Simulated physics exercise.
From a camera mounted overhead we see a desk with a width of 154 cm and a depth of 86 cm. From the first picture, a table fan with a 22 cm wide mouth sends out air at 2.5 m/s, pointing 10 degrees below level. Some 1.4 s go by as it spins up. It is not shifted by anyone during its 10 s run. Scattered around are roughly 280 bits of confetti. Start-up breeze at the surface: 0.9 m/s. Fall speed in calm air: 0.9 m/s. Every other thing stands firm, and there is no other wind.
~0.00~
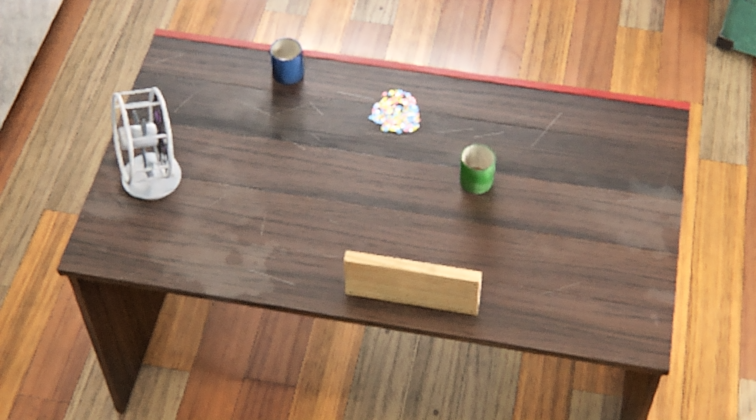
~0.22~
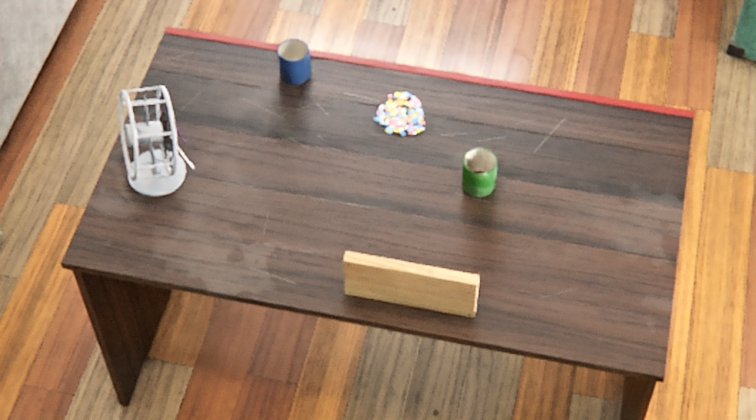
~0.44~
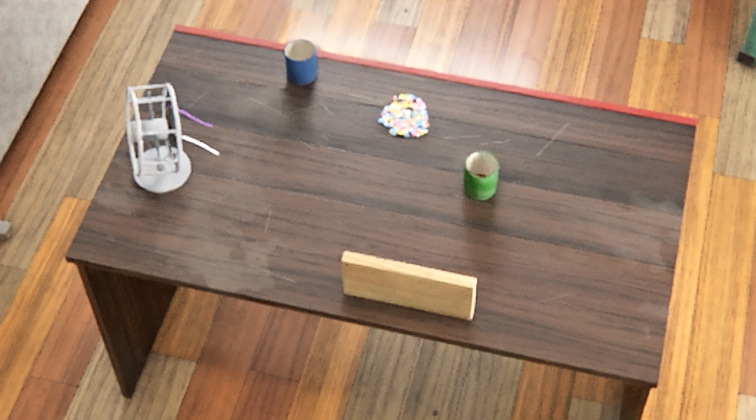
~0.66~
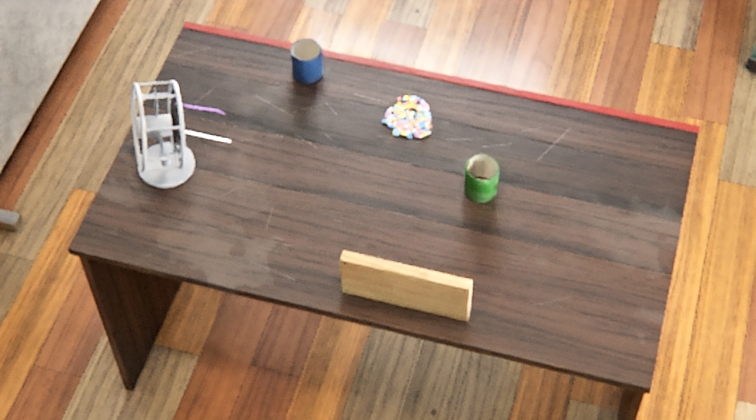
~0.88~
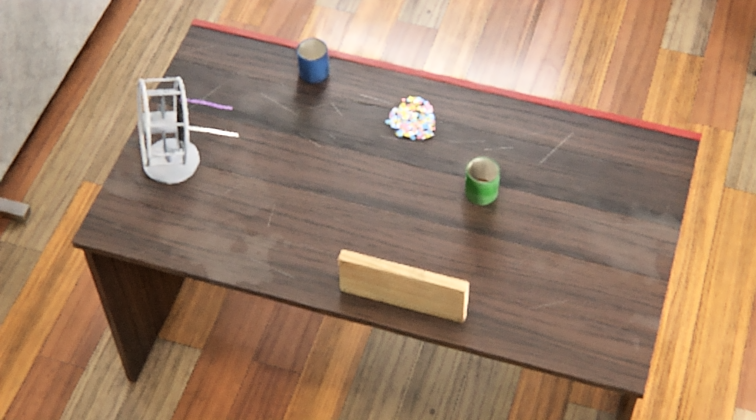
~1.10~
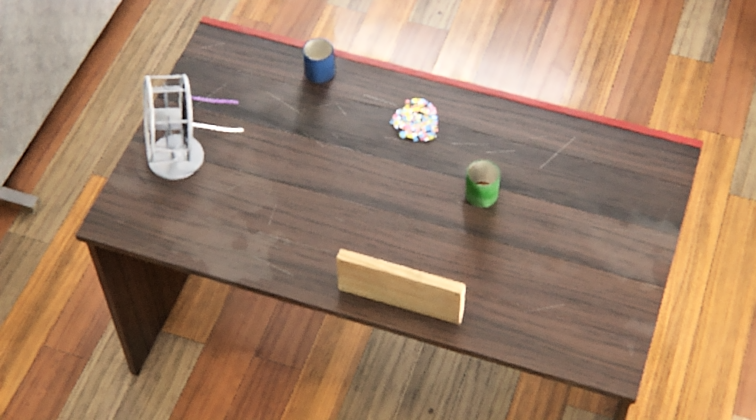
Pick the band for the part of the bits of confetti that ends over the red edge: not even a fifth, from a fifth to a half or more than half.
More than half.
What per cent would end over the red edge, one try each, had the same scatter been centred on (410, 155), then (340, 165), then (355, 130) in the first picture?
In that order: 2 %, 2 %, 80 %.
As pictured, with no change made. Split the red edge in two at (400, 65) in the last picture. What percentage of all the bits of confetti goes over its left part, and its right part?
0 % left, 90 % right.
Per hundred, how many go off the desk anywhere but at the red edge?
About 5 %.
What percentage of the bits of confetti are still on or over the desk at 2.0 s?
I'd say some 10 % at that moment.
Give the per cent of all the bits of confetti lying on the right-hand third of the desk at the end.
It comes out near 0 in a hundred.
After 2.0 s the count stands so, 92 % are over the red edge.
After 3.2 s the count stands so, 95 % are over the red edge.
After 5.5 s the count stands so, 95 % are over the red edge.
After 10.0 s, at the end, 95 % are over the red edge.
